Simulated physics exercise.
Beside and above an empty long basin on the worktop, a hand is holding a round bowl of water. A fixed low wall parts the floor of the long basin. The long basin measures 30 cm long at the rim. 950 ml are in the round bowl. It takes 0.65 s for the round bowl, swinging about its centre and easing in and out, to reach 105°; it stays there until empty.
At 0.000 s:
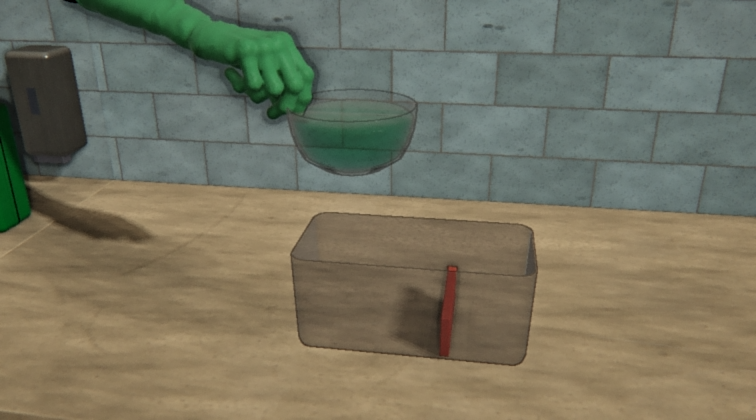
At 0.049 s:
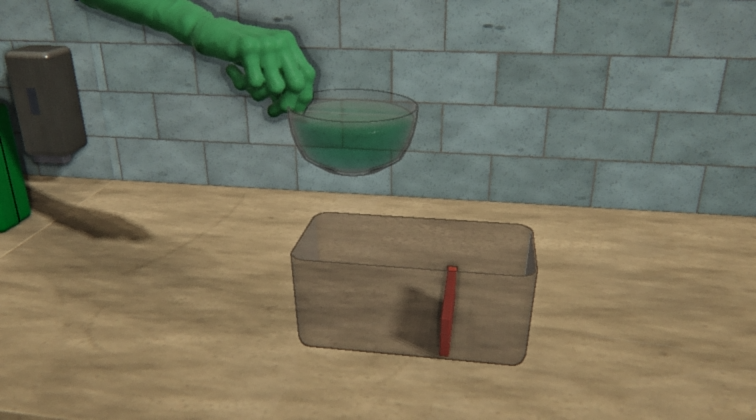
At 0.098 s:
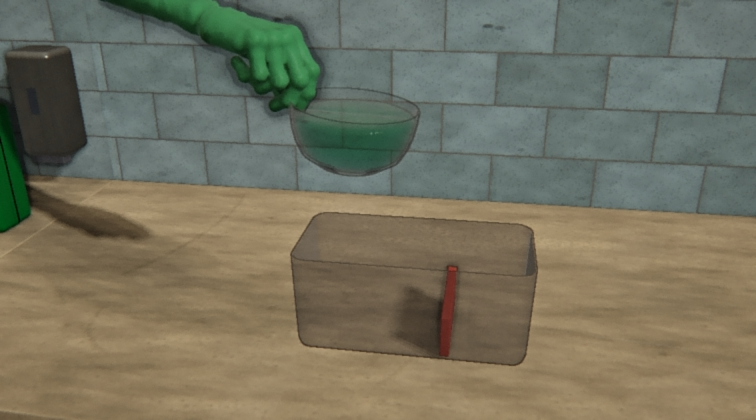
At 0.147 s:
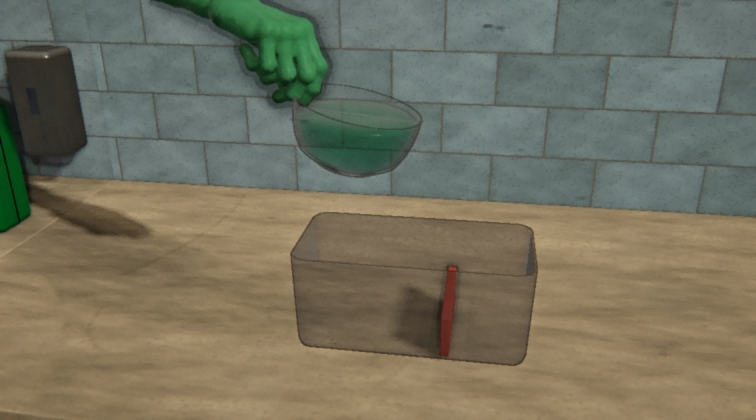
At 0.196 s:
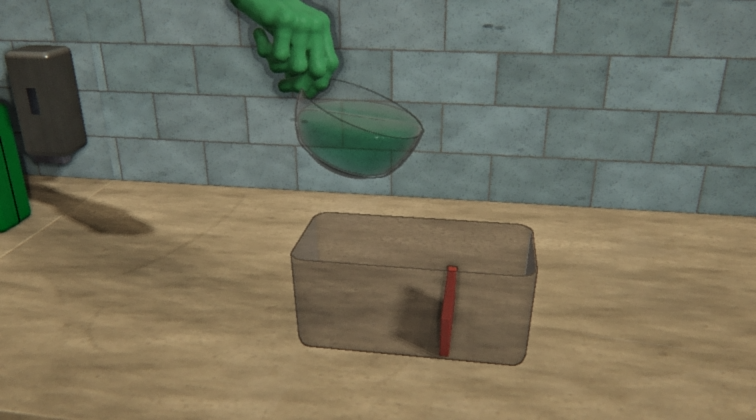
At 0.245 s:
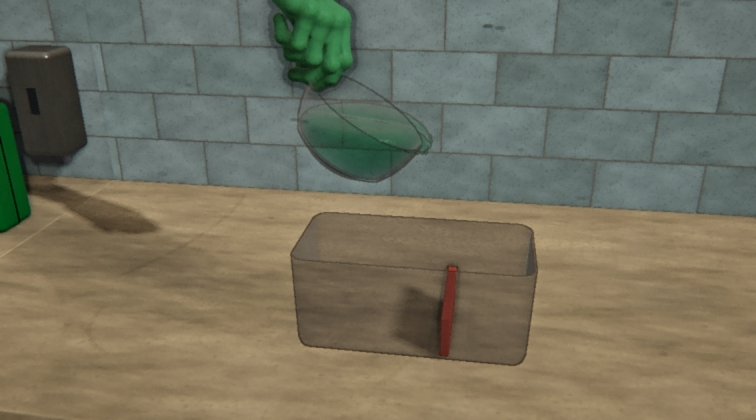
A green hand reaches in from the upper left above a pale wooden worktop, seen from slightly above against a grey-blue brick wall. It holds a clear round bowl of green water over an empty transparent long basin with a red upright piece inside, a dark box and green object at left. The bowl tilts steadily rightward, its water shifting toward the lower rim, while the camera stays still.
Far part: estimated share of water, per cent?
48 per cent.
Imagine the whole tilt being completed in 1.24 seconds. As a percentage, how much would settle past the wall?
70 per cent.
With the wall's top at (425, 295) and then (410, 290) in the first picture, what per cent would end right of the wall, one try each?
First 70, then 85 per cent.
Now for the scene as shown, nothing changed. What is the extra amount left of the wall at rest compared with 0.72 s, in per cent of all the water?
Around 12 in a hundred.
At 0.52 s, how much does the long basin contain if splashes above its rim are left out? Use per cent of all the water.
I reckon close to 42 percent of it.
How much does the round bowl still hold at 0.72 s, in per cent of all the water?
I reckon near 1 per cent still sits there.
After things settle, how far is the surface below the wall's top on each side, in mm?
Left: Roughly 40 mm; right: Roughly 24 mm.
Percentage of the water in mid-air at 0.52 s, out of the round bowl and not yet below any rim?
40 %.
Then, 0.52 s in, the tilt is 94° and 17 per cent is still to pour, 5 is left of the wall and 37 right of it.
Then, 0.72 s in, the tilt is 105° and 1 per cent is still to pour, 37 is left of the wall and 42 right of it.
Then, 0.92 s in, the tilt is 105° and 0 per cent is still to pour, 49 is left of the wall and 47 right of it.
Then, 1.15 s in, the tilt is 105° and 0 per cent is still to pour, 49 is left of the wall and 48 right of it.
Finally, 49 per cent lies left of the wall, 48 right of it and 3 outside.
